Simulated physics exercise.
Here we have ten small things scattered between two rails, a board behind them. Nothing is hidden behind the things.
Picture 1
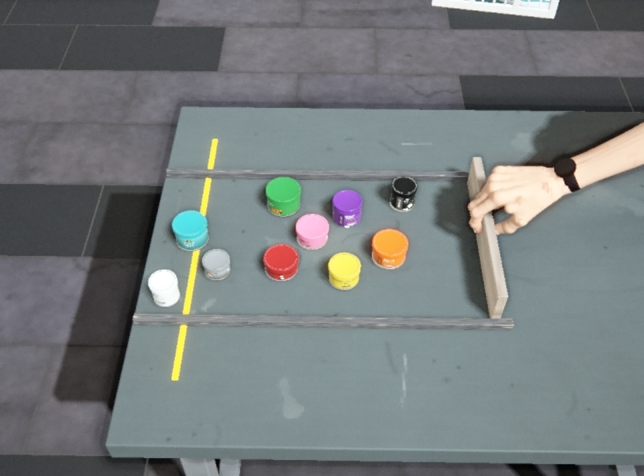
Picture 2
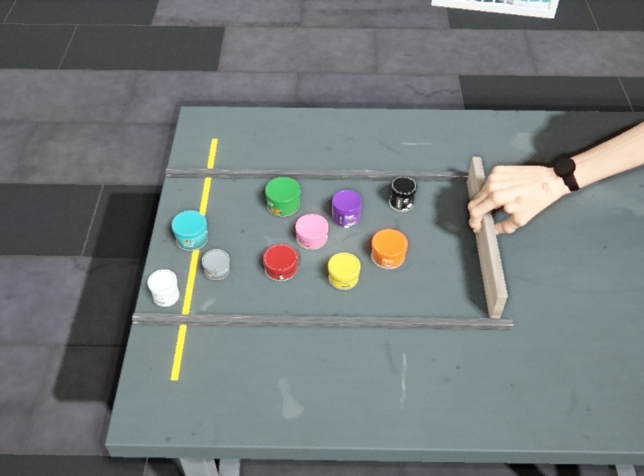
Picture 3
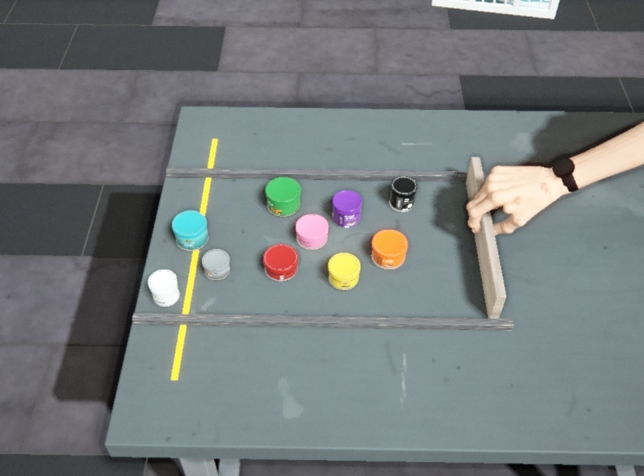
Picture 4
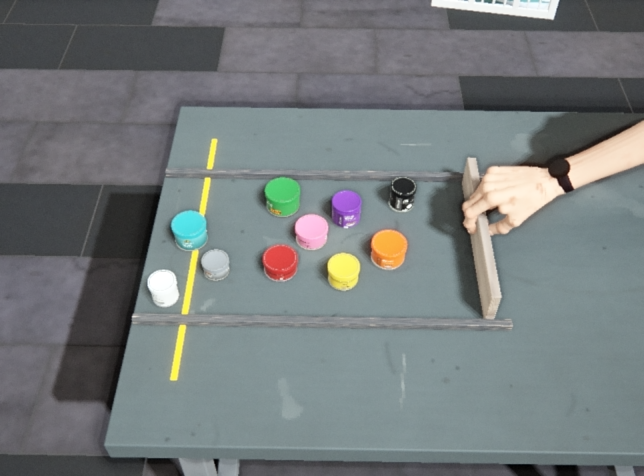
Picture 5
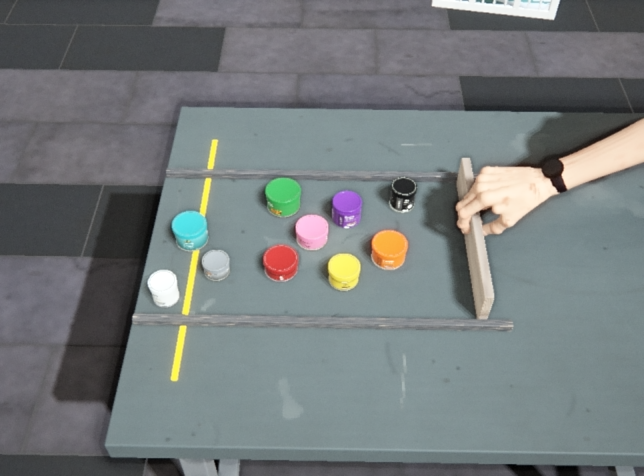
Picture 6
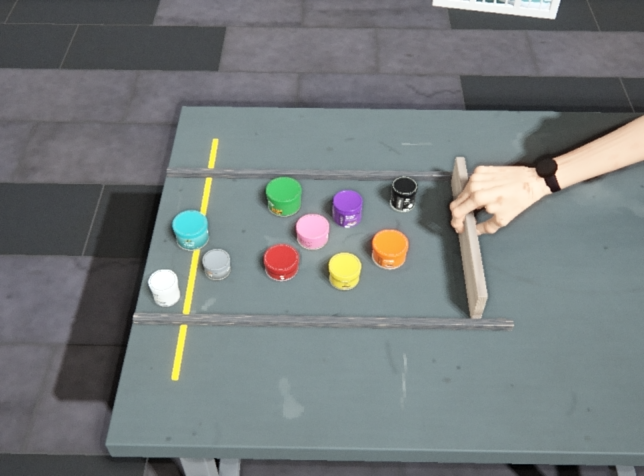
A hand slides a wooden board slightly left between two rails, behind ten still colourful pots.
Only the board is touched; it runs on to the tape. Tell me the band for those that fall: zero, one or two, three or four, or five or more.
The number that fall off is one or two.
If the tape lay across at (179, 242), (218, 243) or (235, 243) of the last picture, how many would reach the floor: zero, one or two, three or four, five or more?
The falls would be at least five; one or two; zero.
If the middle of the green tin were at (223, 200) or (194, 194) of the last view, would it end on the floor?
The green tin survives; remains up.
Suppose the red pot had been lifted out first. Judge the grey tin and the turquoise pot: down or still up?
The grey tin survives, the turquoise pot goes over.
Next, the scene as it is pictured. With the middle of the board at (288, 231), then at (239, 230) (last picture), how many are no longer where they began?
At the one place 8, at the other 9.
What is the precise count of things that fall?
Exactly 2.
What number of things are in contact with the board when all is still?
In contact: 4.
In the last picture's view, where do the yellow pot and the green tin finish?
About (175, 275), and the other about (163, 195).
Soon after, none off yet; white tin at rest near (165, 289); turquoise pot at rest near (191, 231); grey tin at rest near (217, 265).
Then, none off yet; white tin at rest near (165, 289); turquoise pot at rest near (191, 231); grey tin moving near (208, 265).
By the end, the number that fall off is one or two; fallen, grey tin and turquoise pot.
